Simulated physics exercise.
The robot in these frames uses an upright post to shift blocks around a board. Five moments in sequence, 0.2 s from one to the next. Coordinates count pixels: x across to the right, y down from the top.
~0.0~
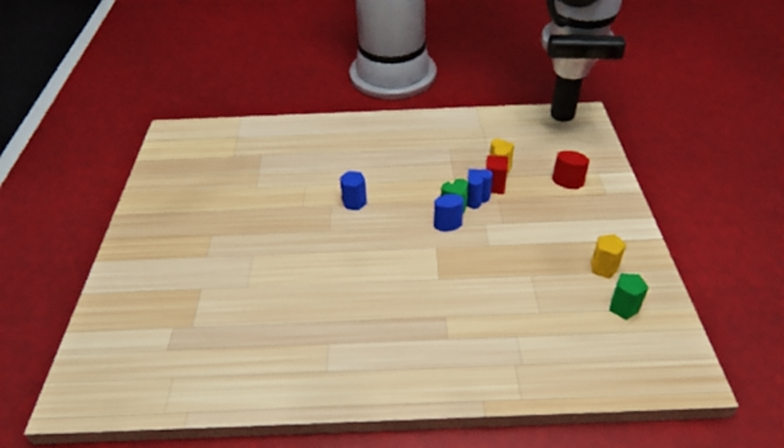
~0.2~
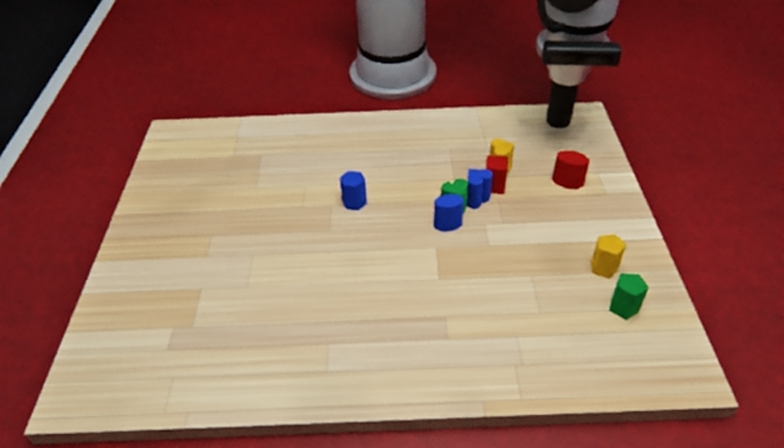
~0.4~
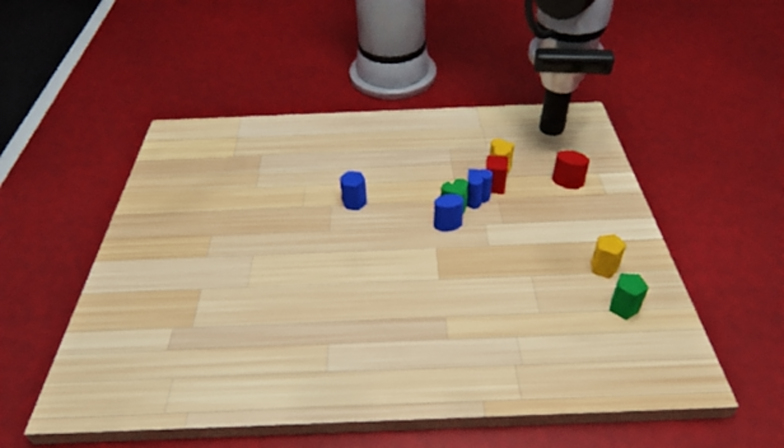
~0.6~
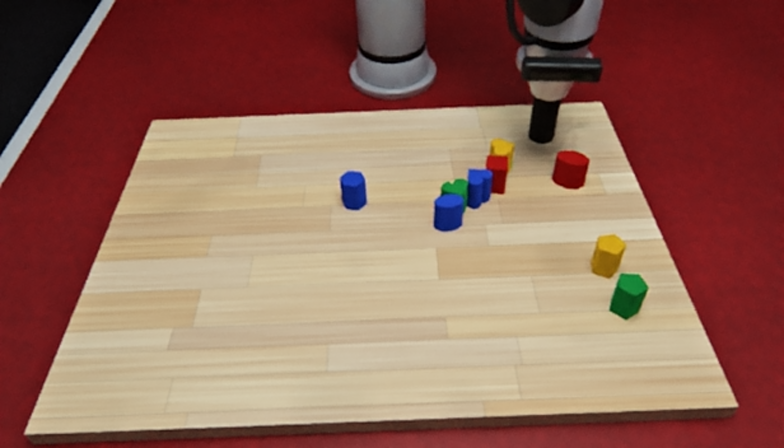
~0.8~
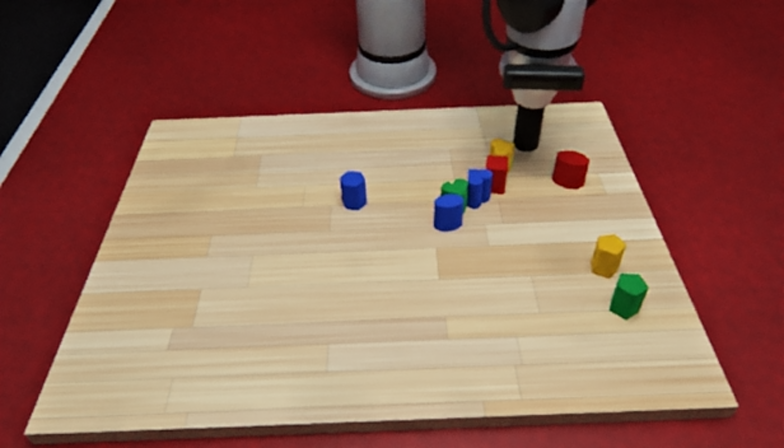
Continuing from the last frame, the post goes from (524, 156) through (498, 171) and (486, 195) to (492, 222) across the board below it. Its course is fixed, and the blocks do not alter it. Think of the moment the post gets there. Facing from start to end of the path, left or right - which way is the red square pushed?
Sideways shift: Left.
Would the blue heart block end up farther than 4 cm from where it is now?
Yes, it checks out.
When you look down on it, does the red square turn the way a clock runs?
I'd say no.
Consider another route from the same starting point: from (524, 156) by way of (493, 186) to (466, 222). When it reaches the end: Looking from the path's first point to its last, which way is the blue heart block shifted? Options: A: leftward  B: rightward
A (leftward)
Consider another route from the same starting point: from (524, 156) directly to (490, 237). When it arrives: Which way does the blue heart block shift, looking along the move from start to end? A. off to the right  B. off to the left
My answer is option A.
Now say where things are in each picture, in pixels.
The first frame shows tip of the post (562, 116), middles of tops, blue oval block (449, 200), green heart block (456, 186), blue heart block (479, 175), red square (497, 162), yellow heart block (502, 146).
The second frame shows post (558, 122), nothing pushed.
The third frame shows post (552, 129), nothing pushed.
The fourth frame shows post (541, 137), nothing pushed.
The fifth frame shows post (526, 145), blue oval block (449, 200), green heart block (456, 186), blue heart block (479, 175), red square (497, 162), yellow heart block (502, 146).
What follows on the original path. One third of the way, post (499, 160); blue heart block (479, 179), turned 20° clockwise; red square (494, 166), turned 30° anticlockwise; yellow heart block (481, 154), turned 30° clockwise.
Two thirds of the way, post (487, 184); blue oval block (446, 203), turned 25° clockwise; blue heart block (475, 201), turned 40° clockwise; red square (489, 190), turned 55° anticlockwise; yellow heart block (463, 167), turned 85° clockwise.
At the end, post (494, 211); blue oval block (444, 205), turned 45° clockwise; green heart block unmoved; blue heart block (465, 221), turned 75° clockwise; red square (488, 218), turned 20° anticlockwise; yellow heart block (463, 167), turned 85° clockwise.
